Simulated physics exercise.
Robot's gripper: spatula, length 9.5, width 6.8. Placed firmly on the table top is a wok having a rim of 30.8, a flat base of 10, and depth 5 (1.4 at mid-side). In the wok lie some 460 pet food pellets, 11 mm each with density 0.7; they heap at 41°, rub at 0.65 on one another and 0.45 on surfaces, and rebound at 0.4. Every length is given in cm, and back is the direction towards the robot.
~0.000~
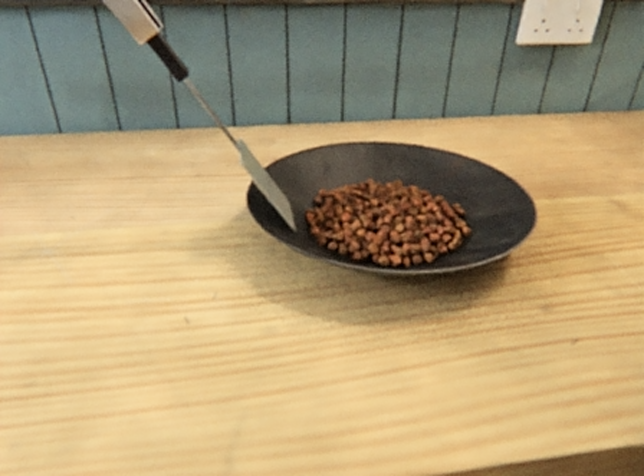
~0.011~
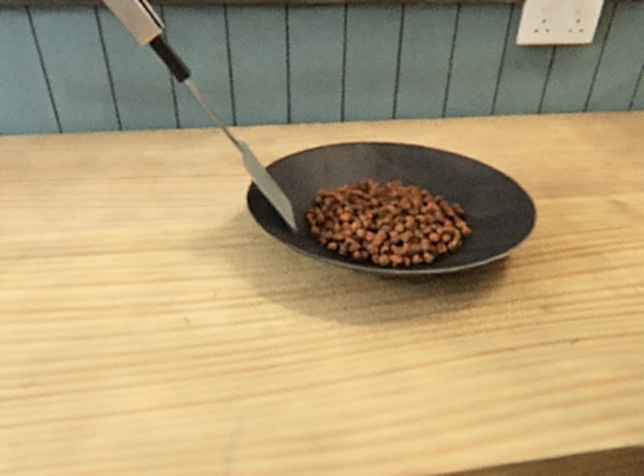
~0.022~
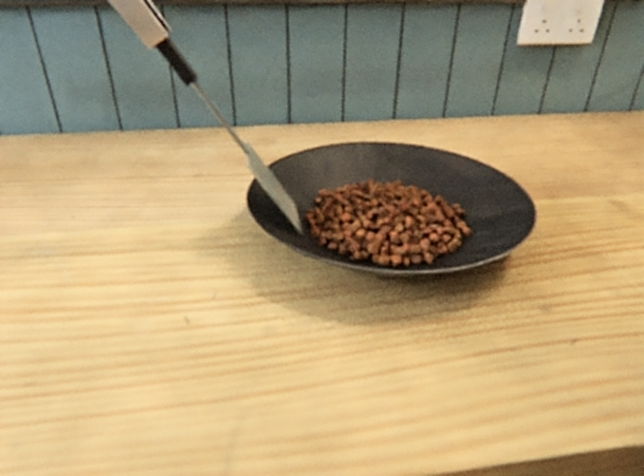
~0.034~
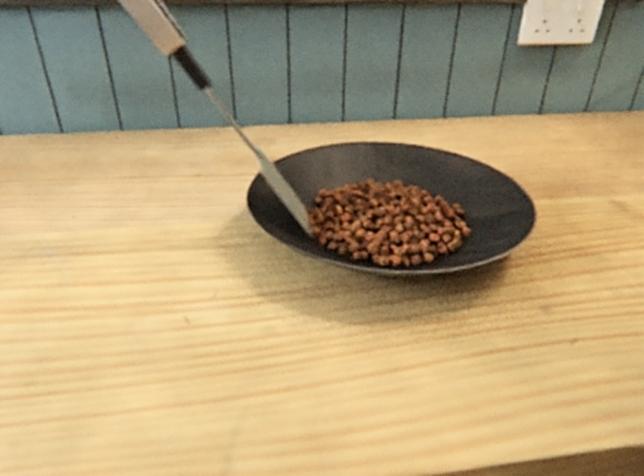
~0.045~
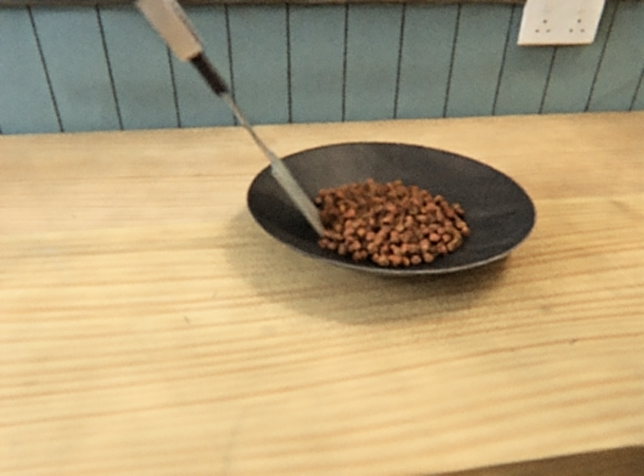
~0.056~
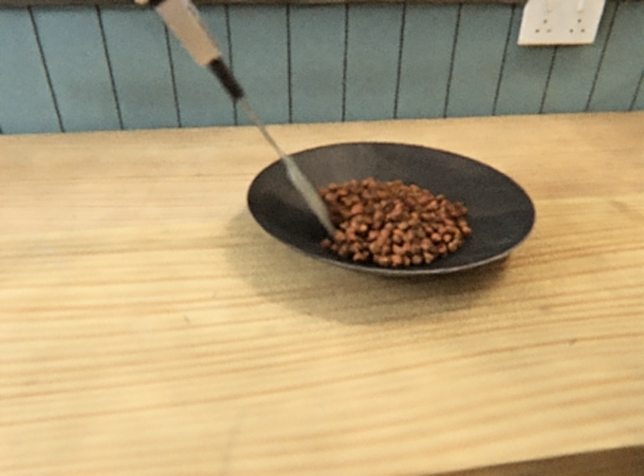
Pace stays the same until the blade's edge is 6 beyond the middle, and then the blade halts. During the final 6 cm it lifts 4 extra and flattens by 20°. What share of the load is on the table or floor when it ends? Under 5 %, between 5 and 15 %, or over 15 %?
Between 5 and 15 %.
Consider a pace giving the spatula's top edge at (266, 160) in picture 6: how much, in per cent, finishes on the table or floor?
Near 0 in a hundred.
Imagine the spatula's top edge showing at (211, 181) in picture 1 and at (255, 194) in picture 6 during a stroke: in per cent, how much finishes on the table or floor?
Around 5 per cent finishes on the table or floor.
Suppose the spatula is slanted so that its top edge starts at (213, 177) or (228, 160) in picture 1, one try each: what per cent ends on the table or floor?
I'd say near 5 per cent for the first and near 10 per cent for the second.
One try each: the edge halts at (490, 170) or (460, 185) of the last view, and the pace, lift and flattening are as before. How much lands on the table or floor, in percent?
First try about 40 percent, second about 15 percent.
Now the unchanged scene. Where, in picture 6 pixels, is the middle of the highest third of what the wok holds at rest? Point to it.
Look near (471, 198).
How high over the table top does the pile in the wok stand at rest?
Height at the end: Around 6.0 cm.
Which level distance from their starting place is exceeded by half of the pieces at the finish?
It comes to some 6 cm.
After 0.08 s, sloping 58°, highest piece 7 above the table; 460 in the wok.
After 0.11 s, sloping 53°, highest piece 8 above the table; 460 in the wok.
After 0.33 s, sloping 38°, highest piece 8 above the table; 412 in the wok, 25 on the table or floor, 23 on the blade or in flight.
After 1.38 s, sloping 38°, highest piece 6 above the table; 412 in the wok, 48 on the table or floor.
At rest, 412 in the wok, 48 on the table or floor. That is 10 % on the table or floor.
